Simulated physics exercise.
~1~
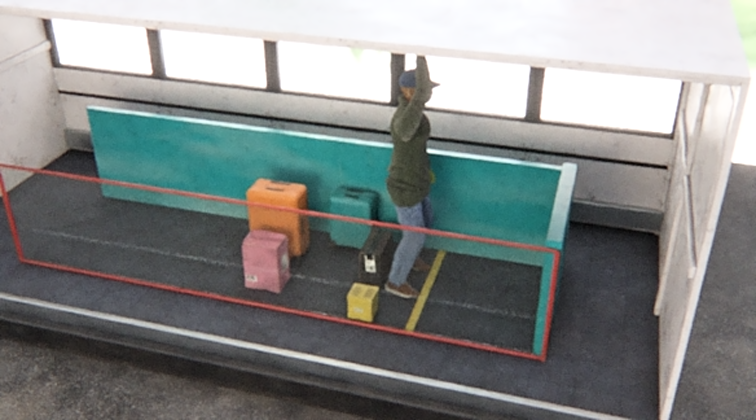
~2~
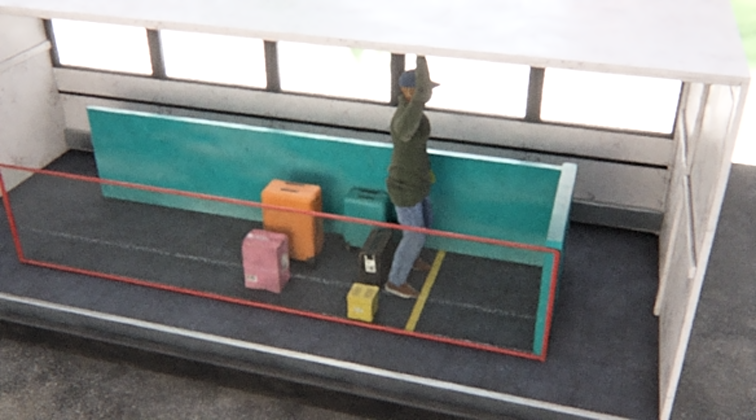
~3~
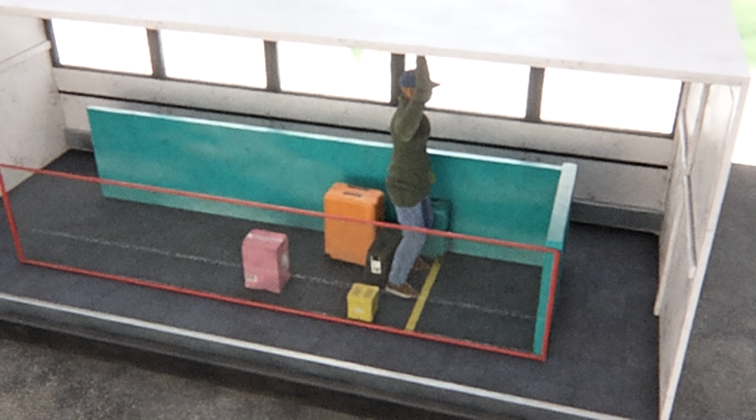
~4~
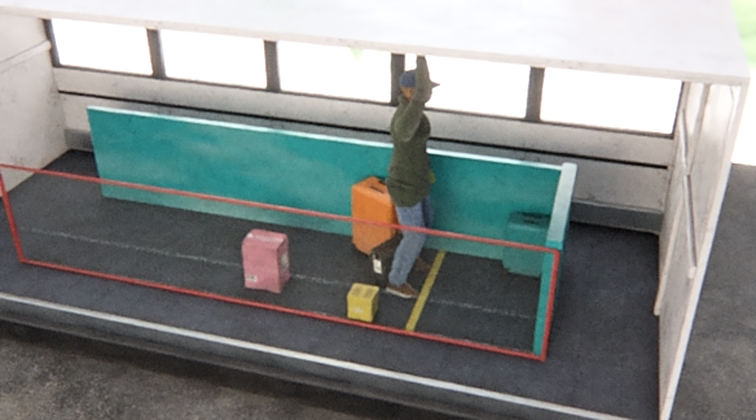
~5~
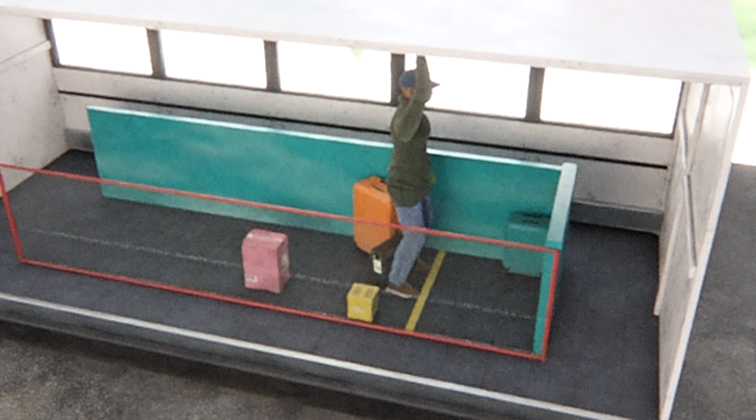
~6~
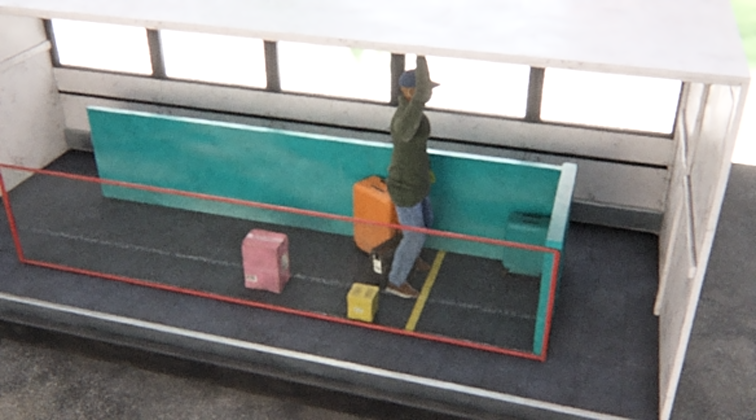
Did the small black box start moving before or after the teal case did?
It started after. The teal case was already sliding right while the black box was still in its place.
